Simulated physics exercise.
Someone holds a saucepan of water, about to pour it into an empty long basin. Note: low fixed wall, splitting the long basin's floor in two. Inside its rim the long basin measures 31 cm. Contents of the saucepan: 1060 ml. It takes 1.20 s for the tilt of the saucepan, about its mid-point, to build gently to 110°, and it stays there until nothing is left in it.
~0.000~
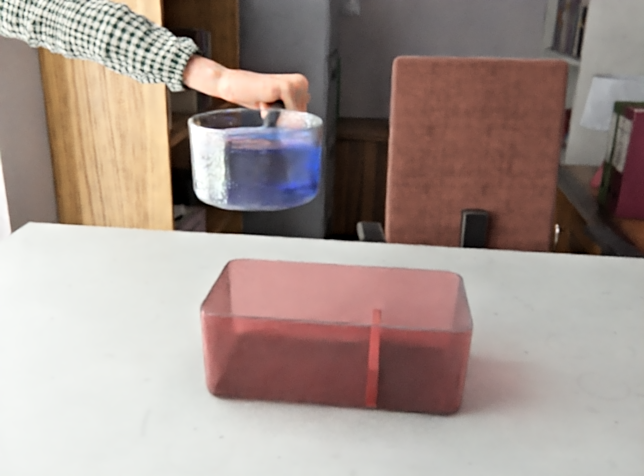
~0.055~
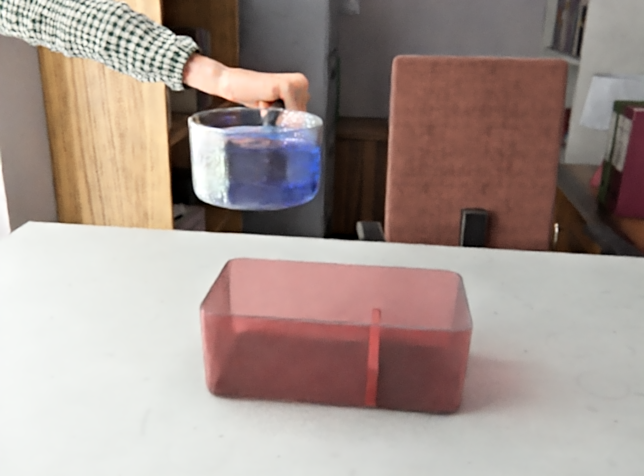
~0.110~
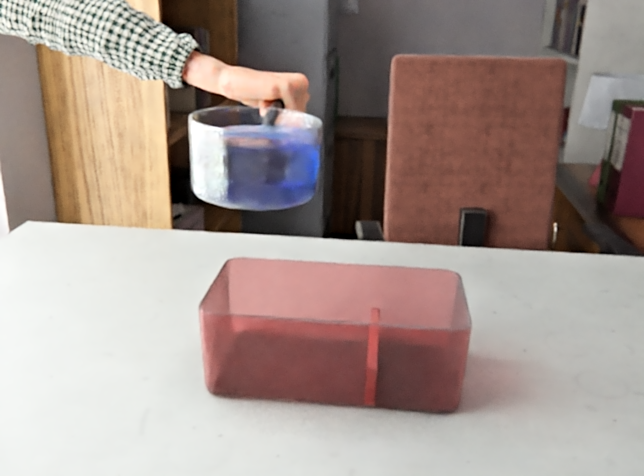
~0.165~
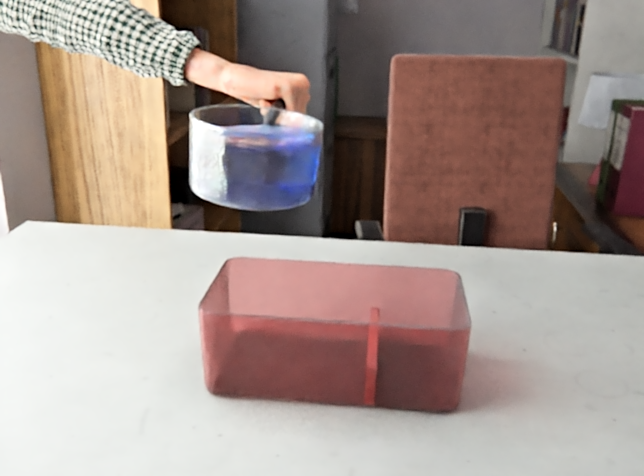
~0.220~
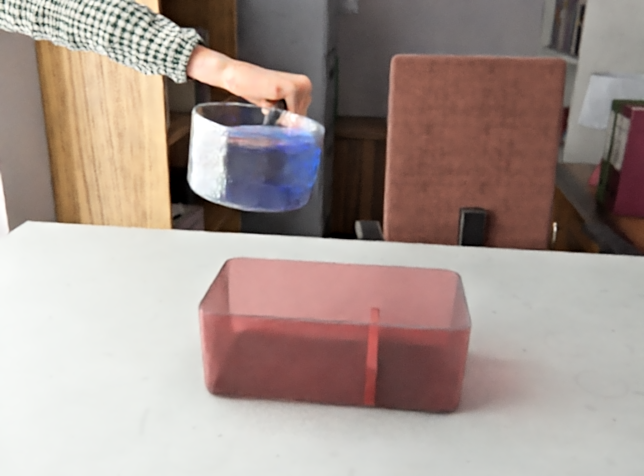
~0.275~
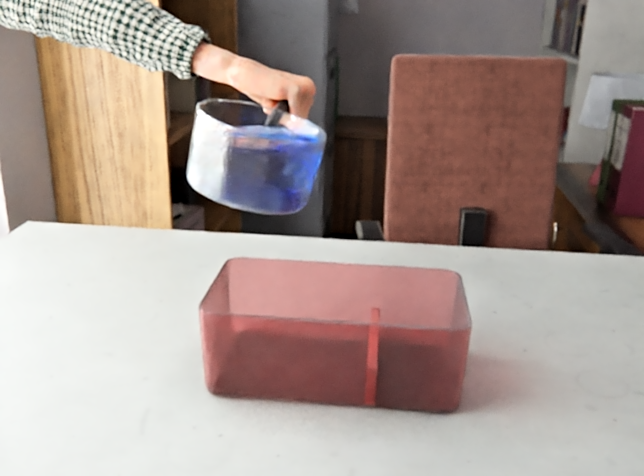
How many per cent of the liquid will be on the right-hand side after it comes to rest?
Some 46 per cent will be on the right-hand side.
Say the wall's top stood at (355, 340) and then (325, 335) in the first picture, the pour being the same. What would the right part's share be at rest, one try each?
I'd say 65 percent on the first go, 90 percent on the next.
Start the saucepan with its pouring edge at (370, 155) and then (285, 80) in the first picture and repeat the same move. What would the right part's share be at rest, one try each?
Respectively about 70 and 10 percent.
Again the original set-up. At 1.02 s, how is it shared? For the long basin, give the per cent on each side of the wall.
About 30 % left, 46 % right.
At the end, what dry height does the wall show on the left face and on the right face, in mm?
About 32 mm left, about 20 mm right.
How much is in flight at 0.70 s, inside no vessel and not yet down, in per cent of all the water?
Around 30 percent.
Then, 0.70 s in, the tilt is 70° and 61 per cent is still to pour, 3 is left of the wall and 5 right of it.
Then, 1.02 s in, the tilt is 104° and 11 per cent is still to pour, 29 is left of the wall and 47 right of it.
Then, 1.34 s in, the tilt is 110° and 0 per cent is still to pour, 52 is left of the wall and 46 right of it.
Then, 1.70 s in, the tilt is 110° and 0 per cent is still to pour, 53 is left of the wall and 46 right of it.
Finally, 53 per cent lies left of the wall, 46 right of it and 1 outside.
